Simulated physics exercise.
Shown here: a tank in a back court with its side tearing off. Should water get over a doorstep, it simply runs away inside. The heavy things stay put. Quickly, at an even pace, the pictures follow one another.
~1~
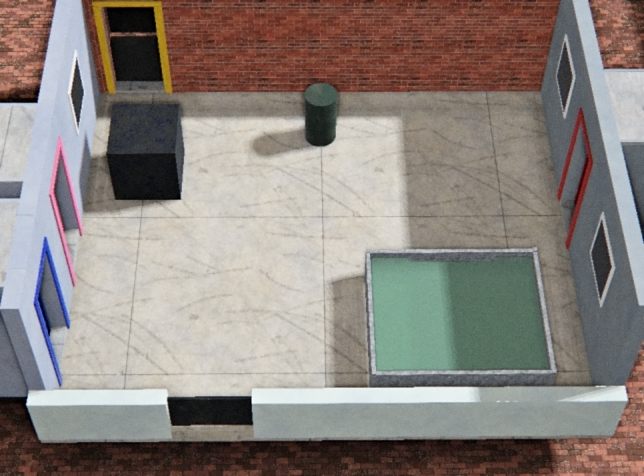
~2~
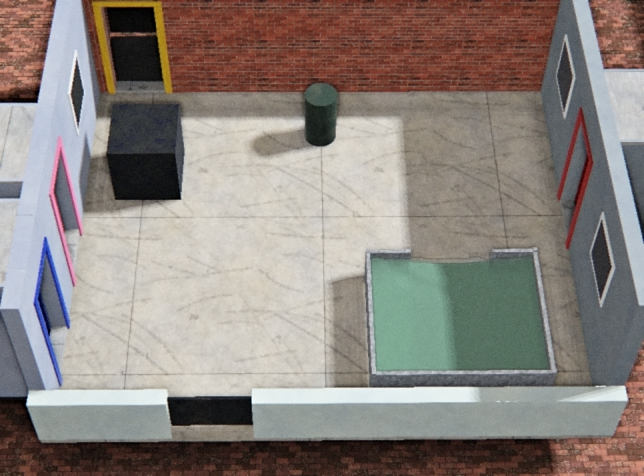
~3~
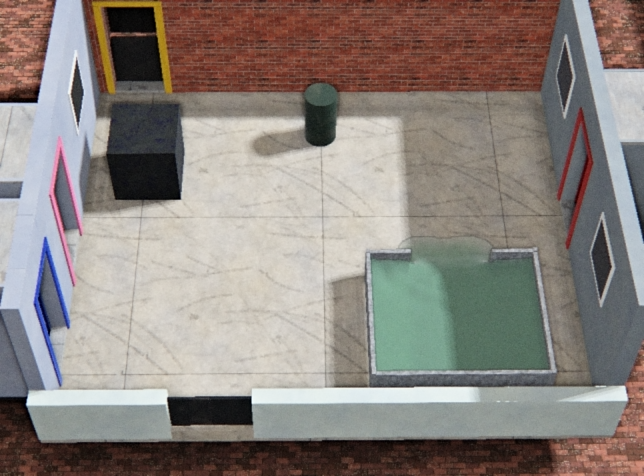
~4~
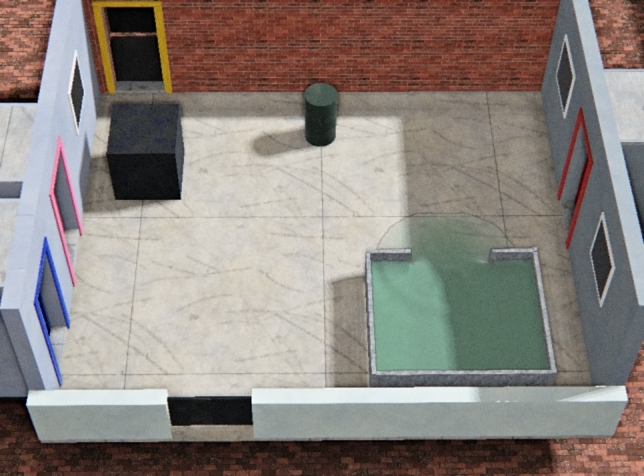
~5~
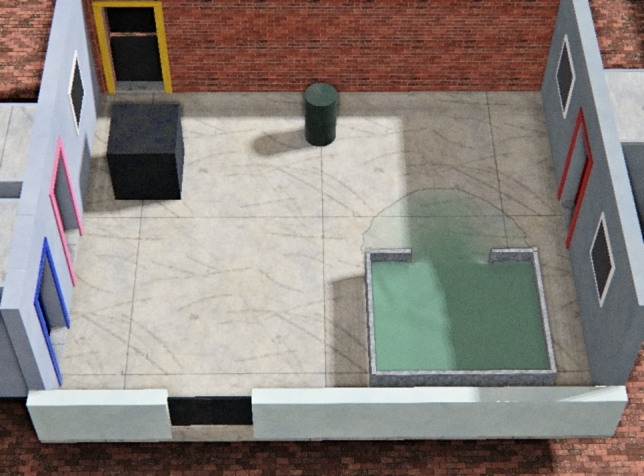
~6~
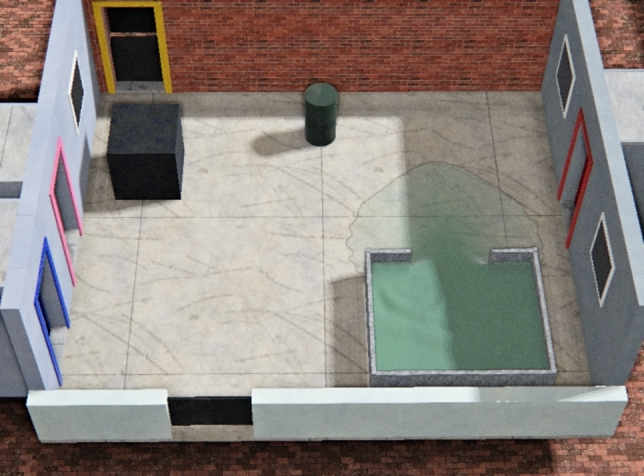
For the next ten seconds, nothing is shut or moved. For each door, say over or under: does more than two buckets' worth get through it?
Pink door: Under, red door: Over, yellow door: Over, blue door: Under.
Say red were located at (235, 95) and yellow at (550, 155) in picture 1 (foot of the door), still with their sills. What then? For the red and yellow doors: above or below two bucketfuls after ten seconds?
Going through them, I find the red door escapes flooding and the yellow door overflows.
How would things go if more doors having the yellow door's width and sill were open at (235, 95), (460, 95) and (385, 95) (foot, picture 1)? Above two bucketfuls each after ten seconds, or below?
The first new doorway comes up short, the second tops it, the third tops it.
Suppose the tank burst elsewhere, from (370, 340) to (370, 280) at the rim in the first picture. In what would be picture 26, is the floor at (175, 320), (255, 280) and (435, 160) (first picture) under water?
Sequence: Wetted / wetted / spared.
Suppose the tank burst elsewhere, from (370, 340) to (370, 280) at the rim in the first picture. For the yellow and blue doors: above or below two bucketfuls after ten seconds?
Yellow door: Over the line; blue door: Over the line.
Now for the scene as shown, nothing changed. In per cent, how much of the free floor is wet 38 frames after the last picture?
Around 55 percent, give or take.
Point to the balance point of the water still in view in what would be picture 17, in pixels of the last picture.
Around pixel (449, 273) of the last picture.
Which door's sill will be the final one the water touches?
My answer: The blue one.
A moment on, water covers 25 % of the floor; the pink door not reached, the red door wet at the sill, nothing in, the yellow door not reached, the blue door not reached.
Next, water covers 35 % of the floor; the pink door not reached, the red door wet at the sill, nothing in, the yellow door not reached, the blue door not reached.
Then, water covers 40 % of the floor; the pink door not reached, the red door under two buckets in, the yellow door not reached, the blue door not reached.
Later, water covers 55 % of the floor; the pink door not reached, the red door under two buckets in, the yellow door under two buckets in, the blue door not reached.
In the end, water covers 90 % of the floor; the pink door wet at the sill, nothing in, the red door over two buckets in, the yellow door over two buckets in, the blue door wet at the sill, nothing in.
